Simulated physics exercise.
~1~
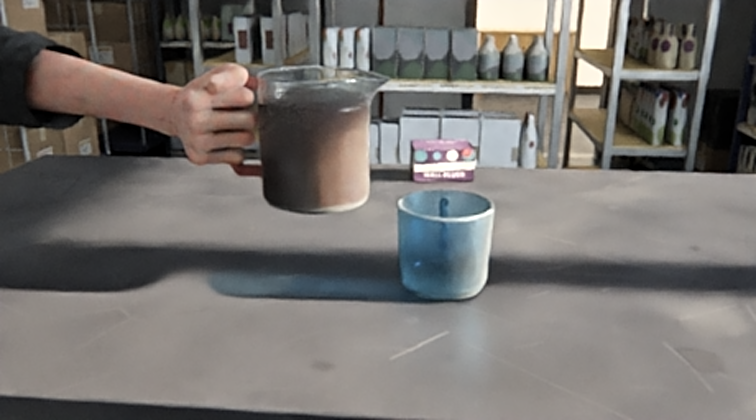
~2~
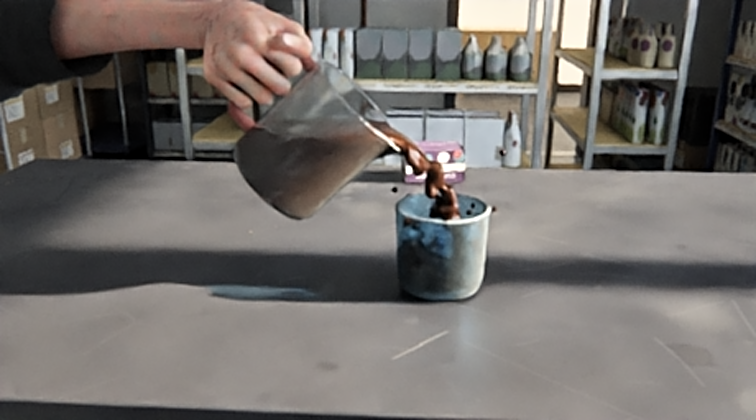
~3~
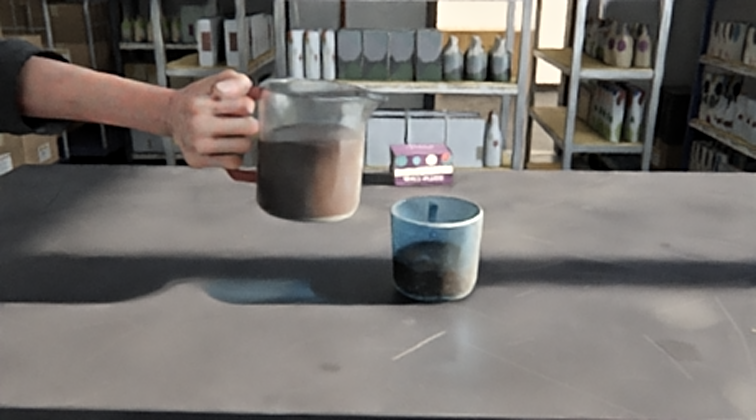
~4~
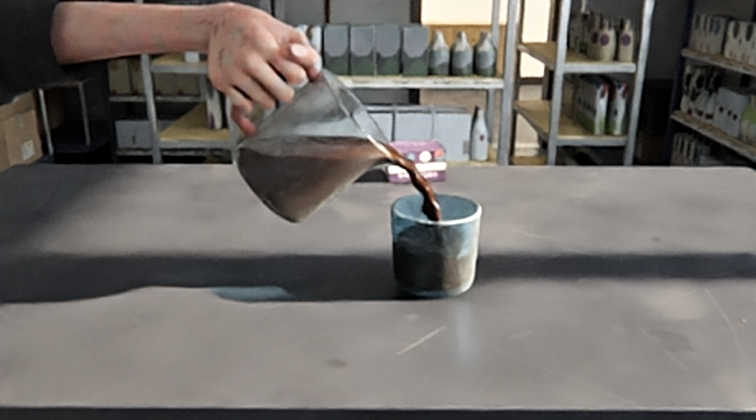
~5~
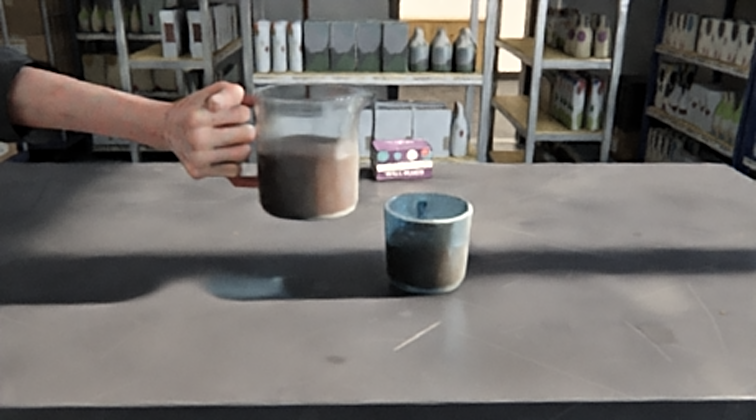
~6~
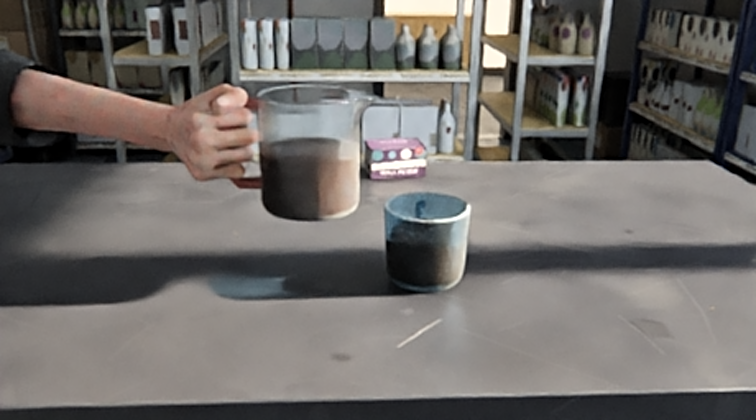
A hand tipped a clear jug of brown coffee over a bluish mug on a grey worktop, poured some in, levelled off, then poured again, ending with the jug held upright, still partly full, beside the mug now holding a good amount of coffee.
